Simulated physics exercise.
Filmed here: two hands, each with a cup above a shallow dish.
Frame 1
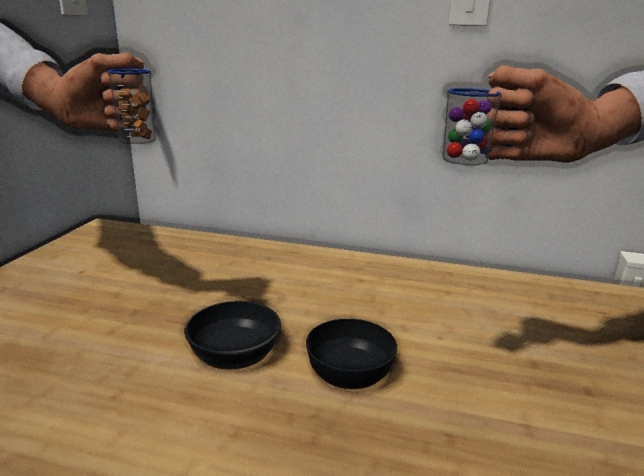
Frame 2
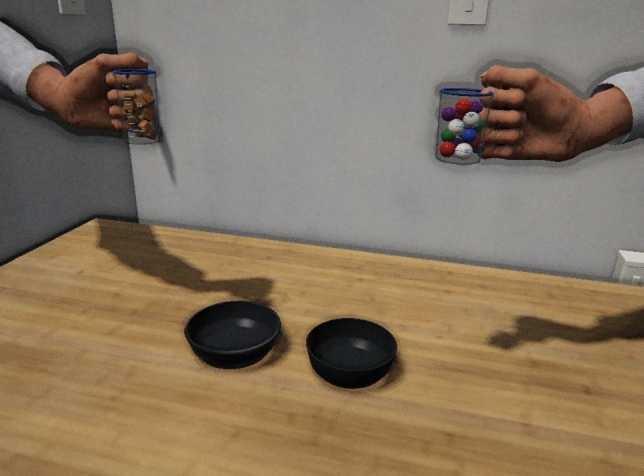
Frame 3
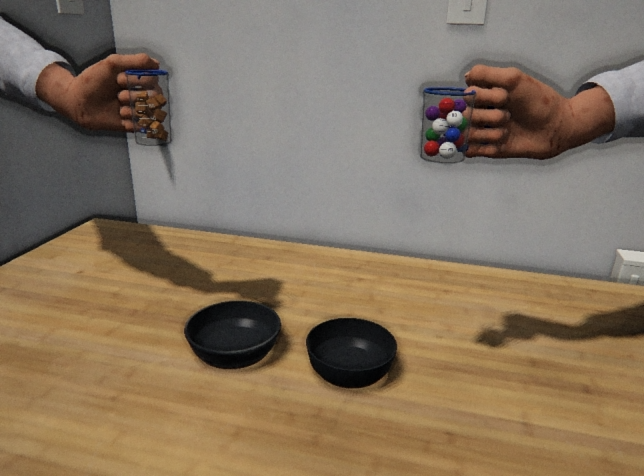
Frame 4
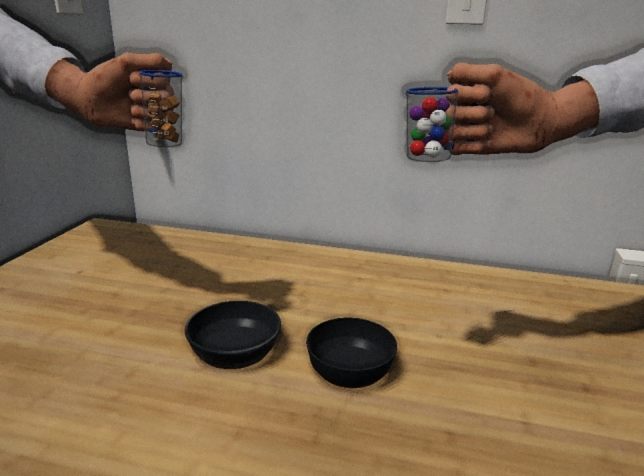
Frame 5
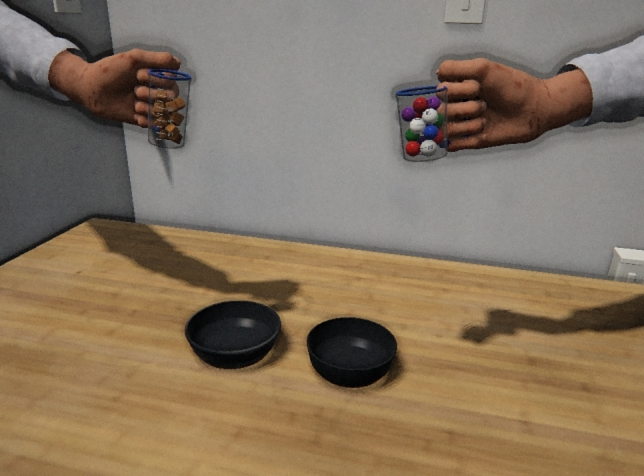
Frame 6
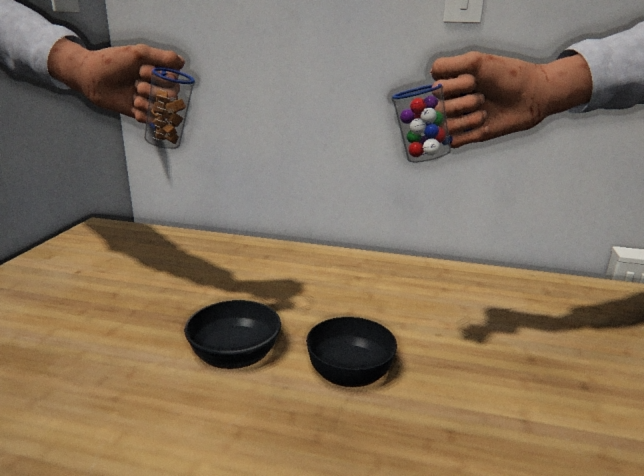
The footage shows two hands holding clear cups, one of brown cubes at left and one of colourful marbles at right, high above two empty black dishes; the hands move inward, then tilt the cups slightly toward each other.
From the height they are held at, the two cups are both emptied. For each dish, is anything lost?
Left dish: No; right dish: Yes.
Then, 0.48 s on from there, left, the whole lot still in the cup; right, the whole lot still in the cup.
Then, 0.91 s on from there, left, all but a few still in the cup, a little in the air; right, the bulk still in the cup, near a quarter in the air.
Then, 1.27 s on from there, left, a little still in the cup, a little in the dish, the bulk in the air; right, near a third in the dish, near two thirds in the air.
In the end, left, the whole lot in the dish, none at all outside the dish; right, near a third in the dish, near two thirds outside the dish.
